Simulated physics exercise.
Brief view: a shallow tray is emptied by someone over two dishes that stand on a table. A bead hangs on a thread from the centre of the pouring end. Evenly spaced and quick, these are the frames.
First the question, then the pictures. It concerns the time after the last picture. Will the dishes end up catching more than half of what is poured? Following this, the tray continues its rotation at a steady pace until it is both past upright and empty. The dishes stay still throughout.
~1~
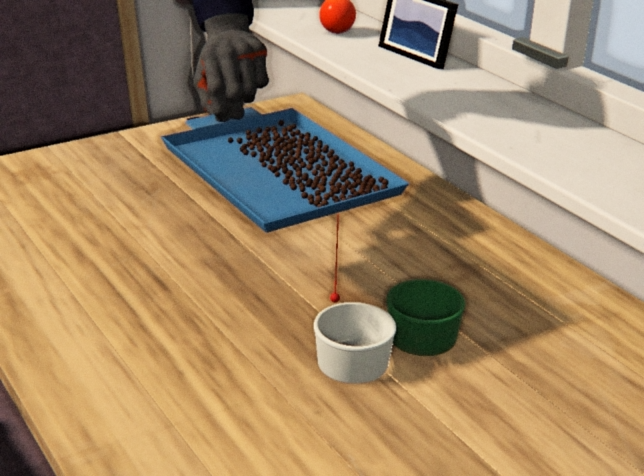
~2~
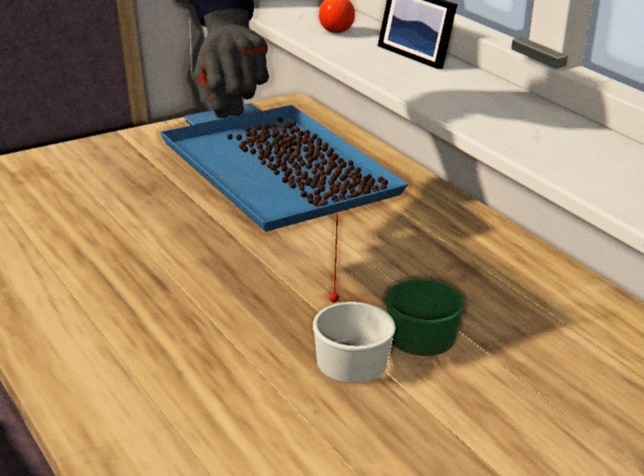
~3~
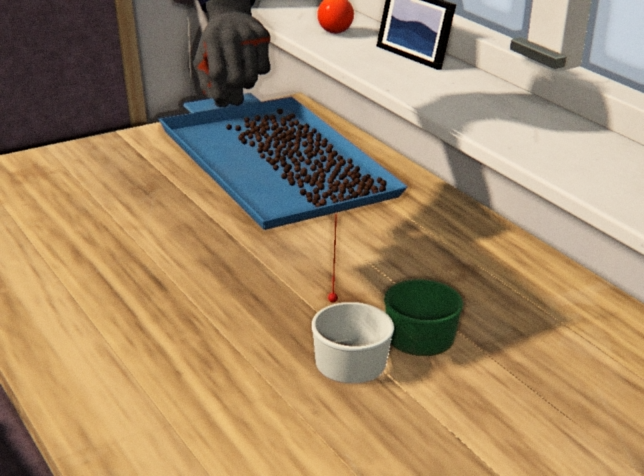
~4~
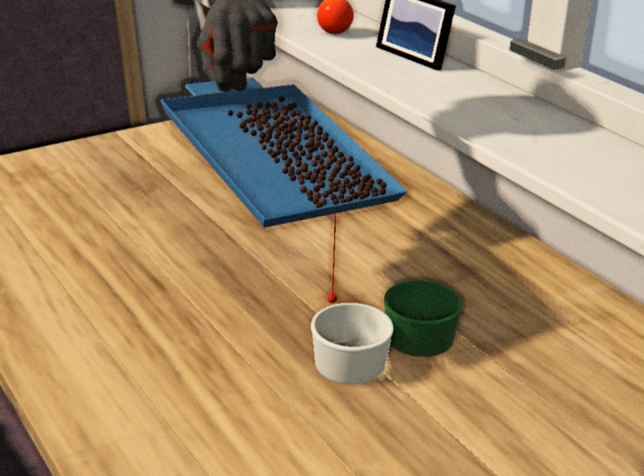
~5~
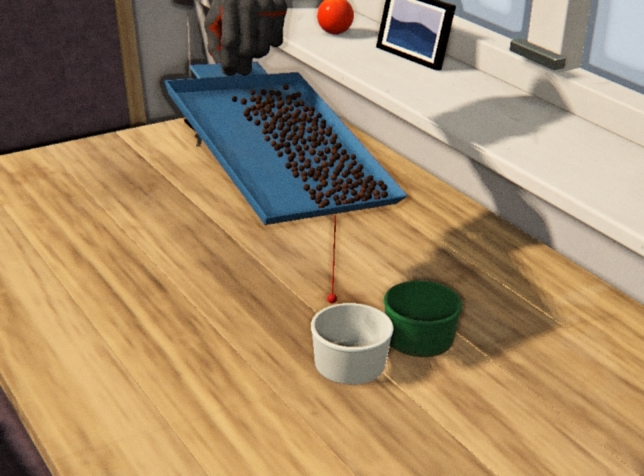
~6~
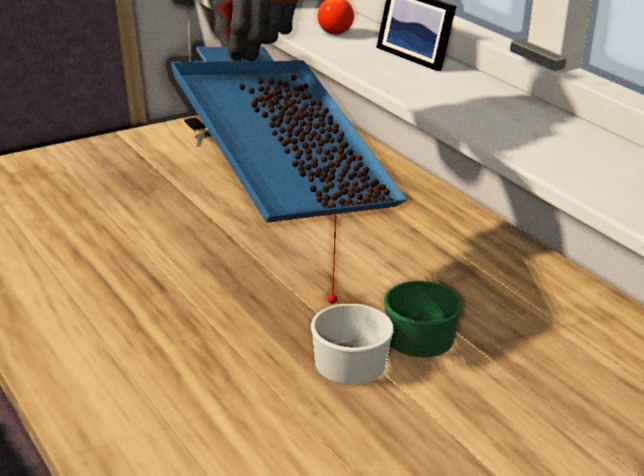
Yes: Most of it finds a dish.
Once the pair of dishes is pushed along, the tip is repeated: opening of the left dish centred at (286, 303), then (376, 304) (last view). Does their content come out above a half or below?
Well, a minority share the first time and a majority share the next.
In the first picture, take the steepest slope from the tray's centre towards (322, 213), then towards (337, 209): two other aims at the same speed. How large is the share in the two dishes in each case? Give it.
I'd put it at some 40 % and then some 70 %.
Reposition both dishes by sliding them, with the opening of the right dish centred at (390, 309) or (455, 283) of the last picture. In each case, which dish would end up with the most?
Well, the right-side one at the first spot and the left-side one at the second.
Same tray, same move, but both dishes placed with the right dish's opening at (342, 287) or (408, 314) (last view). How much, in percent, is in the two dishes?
First 0 per cent, second 70 per cent.
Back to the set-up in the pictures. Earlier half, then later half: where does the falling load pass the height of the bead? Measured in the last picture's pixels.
I'd say close to (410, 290) at first and close to (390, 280) later on.
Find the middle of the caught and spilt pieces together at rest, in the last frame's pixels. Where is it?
Somewhere around (416, 331) in the last picture.
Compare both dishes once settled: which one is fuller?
Fuller side: Right of the pair.
Shortly afterwards, tray tipped steeply; near two thirds on the tray; only a few in the left dish; a little in the right dish; near a quarter in the air.
Next, tray tipped past a quarter turn; only a few on the tray; a little in the left dish; near two thirds in the right dish; a little outside both; a little in the air.
Some moments later, tray tipped past a quarter turn; a little in the left dish; near two thirds in the right dish; near a quarter outside both.
In the end, tray tipped past a quarter turn; a little in the left dish; near two thirds in the right dish; near a quarter outside both.
